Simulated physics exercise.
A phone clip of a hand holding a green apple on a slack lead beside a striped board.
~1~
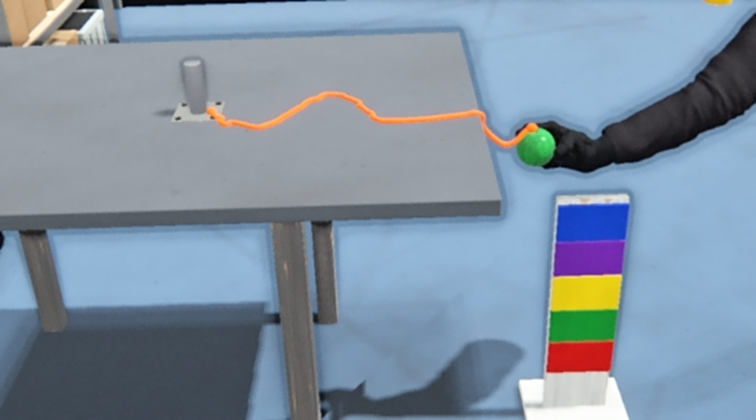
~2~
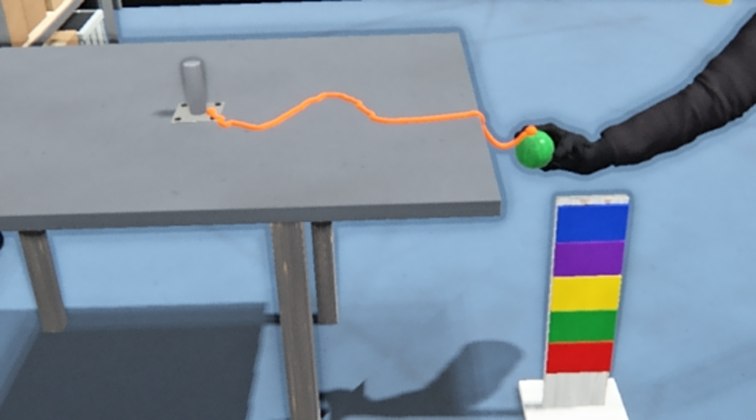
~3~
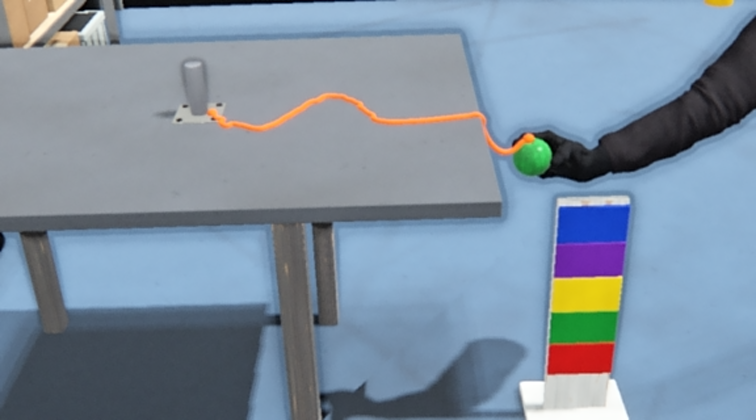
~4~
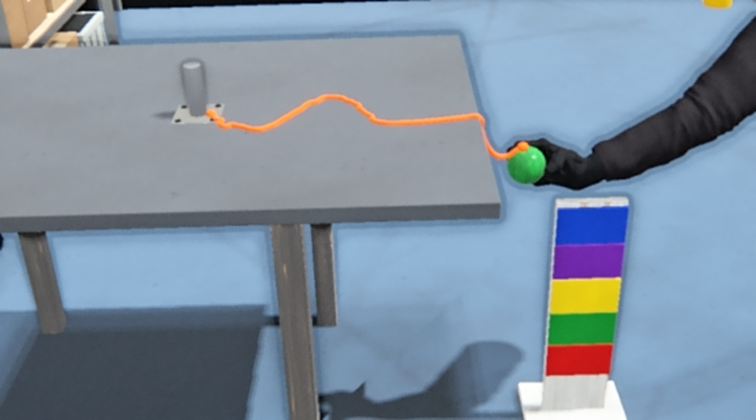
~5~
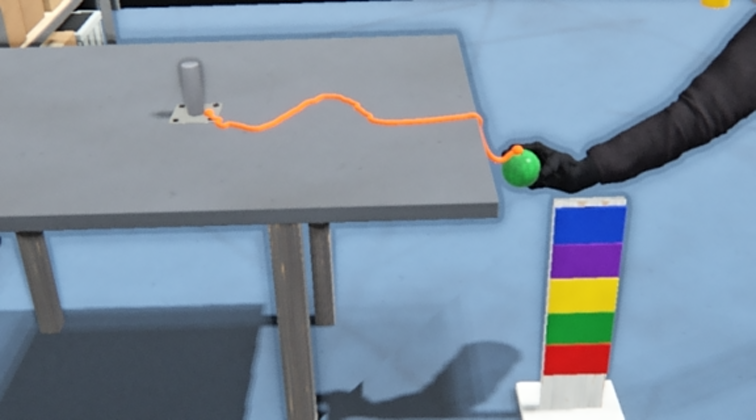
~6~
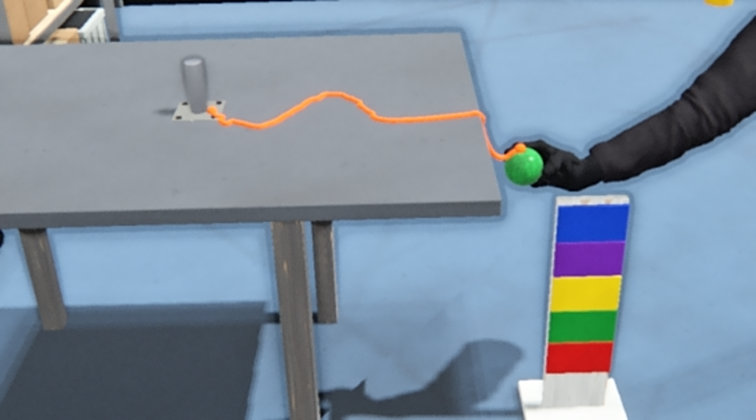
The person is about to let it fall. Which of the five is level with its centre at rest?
Its centre hangs level with the yellow band.
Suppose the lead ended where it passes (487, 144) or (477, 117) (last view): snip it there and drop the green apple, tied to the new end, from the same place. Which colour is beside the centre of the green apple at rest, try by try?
Taking them in turn: Purple; blue.
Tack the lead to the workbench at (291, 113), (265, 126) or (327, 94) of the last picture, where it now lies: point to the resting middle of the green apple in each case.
Near (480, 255), (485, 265) and (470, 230).
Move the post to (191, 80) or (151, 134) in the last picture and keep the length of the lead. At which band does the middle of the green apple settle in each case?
One after the other, purple; purple.
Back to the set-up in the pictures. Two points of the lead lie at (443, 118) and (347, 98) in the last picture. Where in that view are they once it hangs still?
The first at (480, 179), the second at (421, 109).
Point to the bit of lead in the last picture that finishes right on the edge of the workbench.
At (373, 117), roughly.
A little later, apple near (507, 288); level with yellow.
Next, apple near (443, 283); level with yellow.
Later still, apple near (483, 292); level with yellow.
When it is over, apple near (480, 291); level with yellow. Its middle rests at the yellow band.
